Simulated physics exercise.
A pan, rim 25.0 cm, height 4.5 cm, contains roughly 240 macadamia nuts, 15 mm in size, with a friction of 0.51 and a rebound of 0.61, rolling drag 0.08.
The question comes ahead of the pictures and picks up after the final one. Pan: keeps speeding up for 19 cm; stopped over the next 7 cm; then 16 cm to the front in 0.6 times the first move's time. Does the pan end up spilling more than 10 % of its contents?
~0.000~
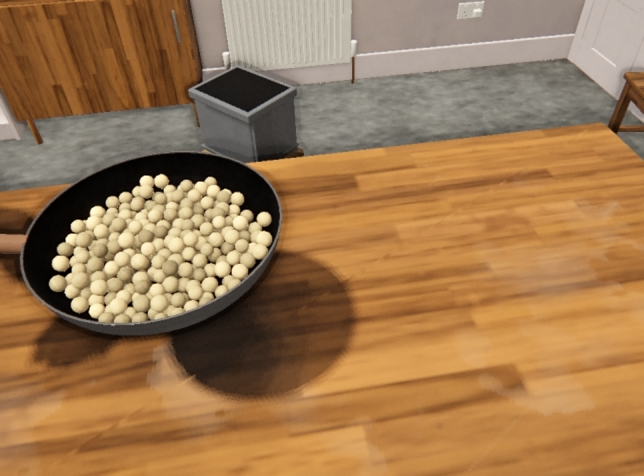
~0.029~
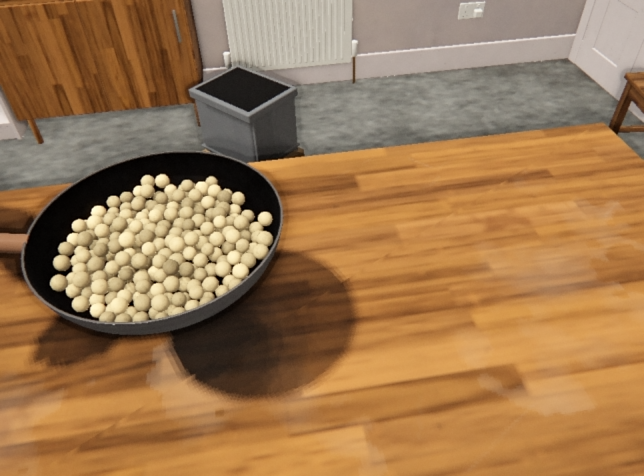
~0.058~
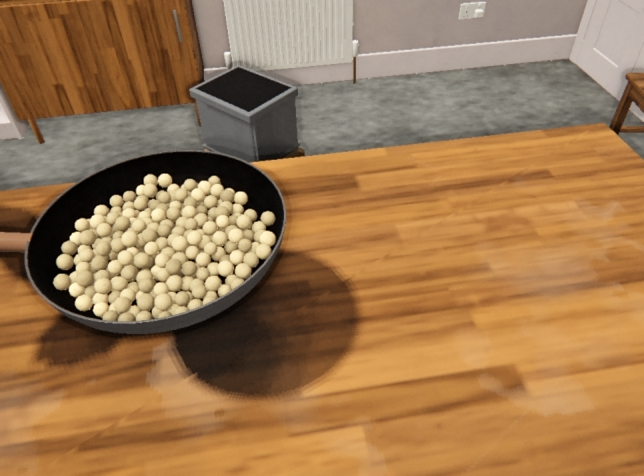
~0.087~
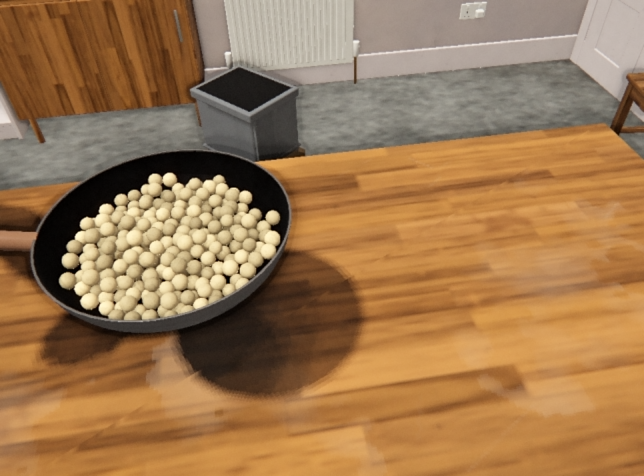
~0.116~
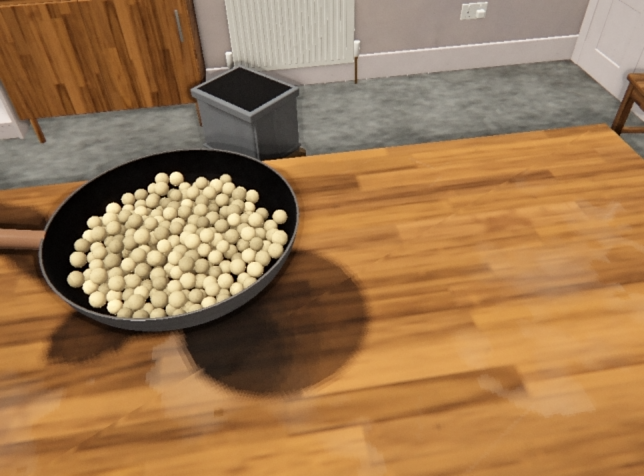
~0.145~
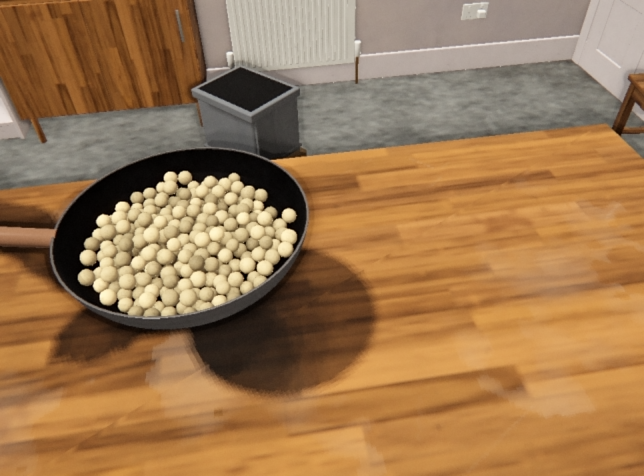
No. It's going to lose no more than a tenth.
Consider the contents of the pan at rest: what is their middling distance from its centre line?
About 7.5 cm.
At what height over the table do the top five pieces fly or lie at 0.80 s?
Height: Roughly 21 centimetres.
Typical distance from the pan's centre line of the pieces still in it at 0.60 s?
Distance: Near 7.0 cm.
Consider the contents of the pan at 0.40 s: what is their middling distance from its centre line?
It works out to about 6.5 centimetres.
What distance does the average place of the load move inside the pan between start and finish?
The shift is about 3.0 cm.
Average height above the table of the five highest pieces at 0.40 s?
21 cm.
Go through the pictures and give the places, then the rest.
In the first picture, pan at (186, 317); tilt 0 degrees; moved 0.0 cm; leading edge at (280, 207); top of the load at (201, 189).
In the second picture, pan at (187, 316); tilt 0 degrees; moved 0.1 cm; leading edge at (281, 207); top of the load at (190, 188).
In the third picture, pan at (190, 316); tilt 0 degrees; moved 0.4 cm; leading edge at (284, 206); top of the load at (193, 188).
In the fourth picture, pan at (194, 315); tilt 0 degrees; moved 1.0 cm; leading edge at (290, 205); top of the load at (198, 187).
In the fifth picture, pan at (201, 315); tilt 0 degrees; moved 1.8 cm; leading edge at (297, 204); top of the load at (205, 186).
In the sixth picture, pan at (209, 314); tilt 0 degrees; moved 2.8 cm; leading edge at (307, 203); top of the load at (213, 185). Its speed is now 0.38 m/s.
After 0.40 s, tilt 0 degrees; pan 100 %; middle of all pieces near (359, 218).
Then, at 0.60 s, tilt 0 degrees; pan 100 %; middle of all pieces near (439, 214).
Then, at 0.80 s, tilt 0 degrees; pan 100 %; middle of all pieces near (476, 315).
After 0.98 s, tilt 0 degrees; pan 100 %; middle of all pieces near (481, 354).
At rest (1.4 s), pan 100 %.
